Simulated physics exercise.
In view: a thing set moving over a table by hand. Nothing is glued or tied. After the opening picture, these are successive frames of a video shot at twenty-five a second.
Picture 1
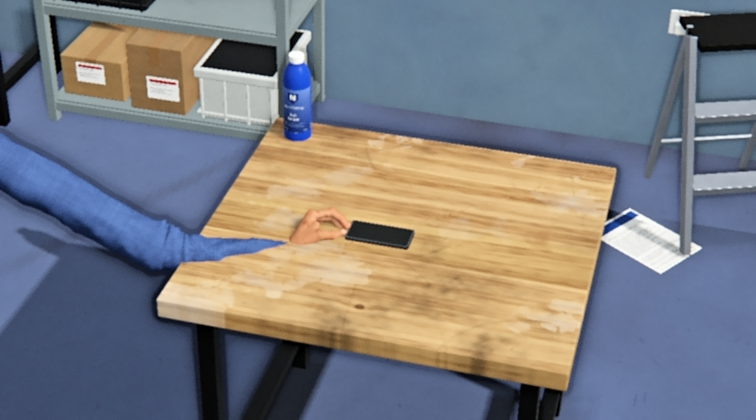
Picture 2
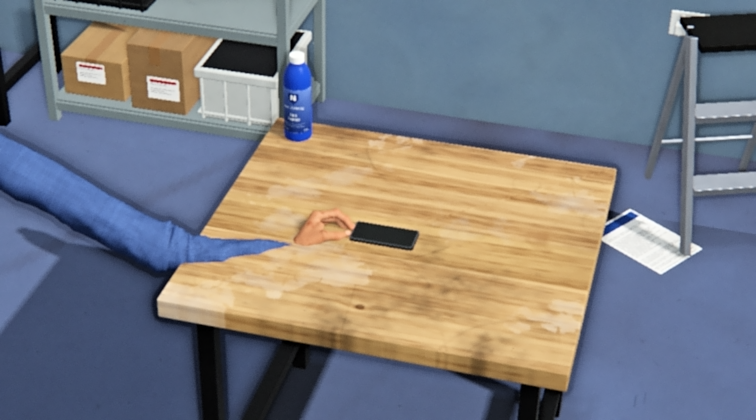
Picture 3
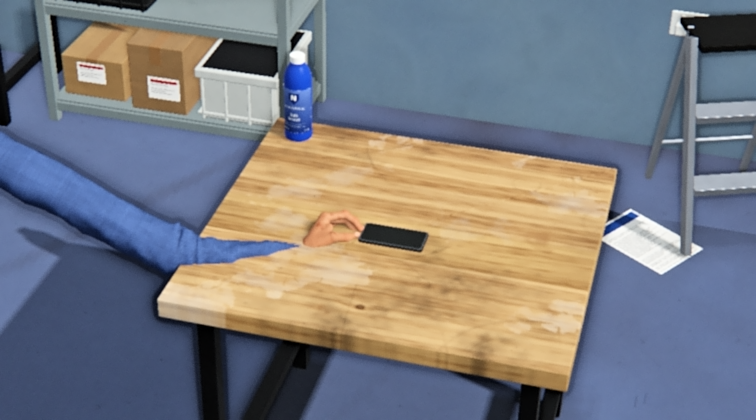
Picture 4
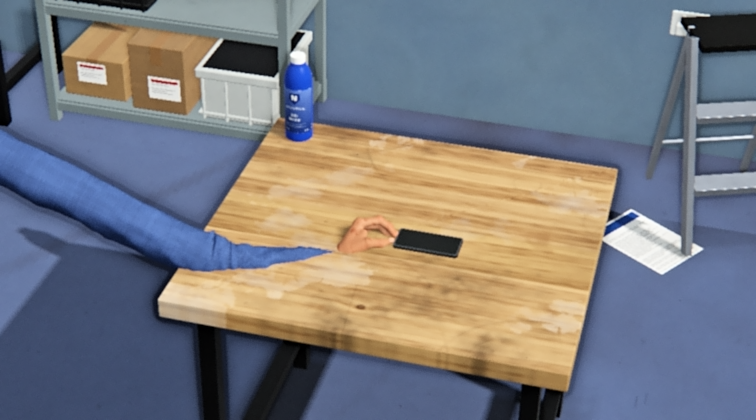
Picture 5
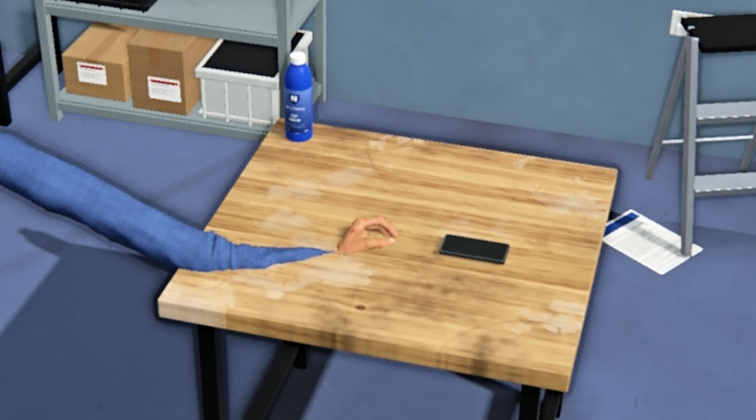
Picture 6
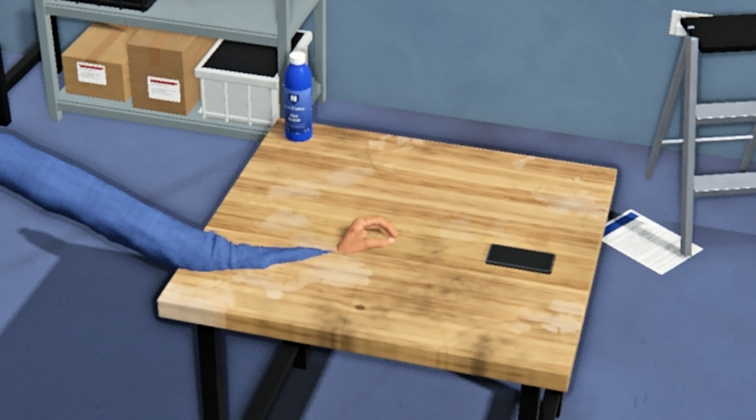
A hand in a blue sleeve pushed a dark phone to the right across a wooden table, then stayed still as the phone slid on by itself toward the table's right side.
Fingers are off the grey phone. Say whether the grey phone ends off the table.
The grey phone drops to the floor.
Then, 0.10 s on from there, grey phone now off the table.
Then, 0.30 s on from there, things are still on the move.
Then, 0.40 s on from there, as before.
In the end, off the table, grey phone.
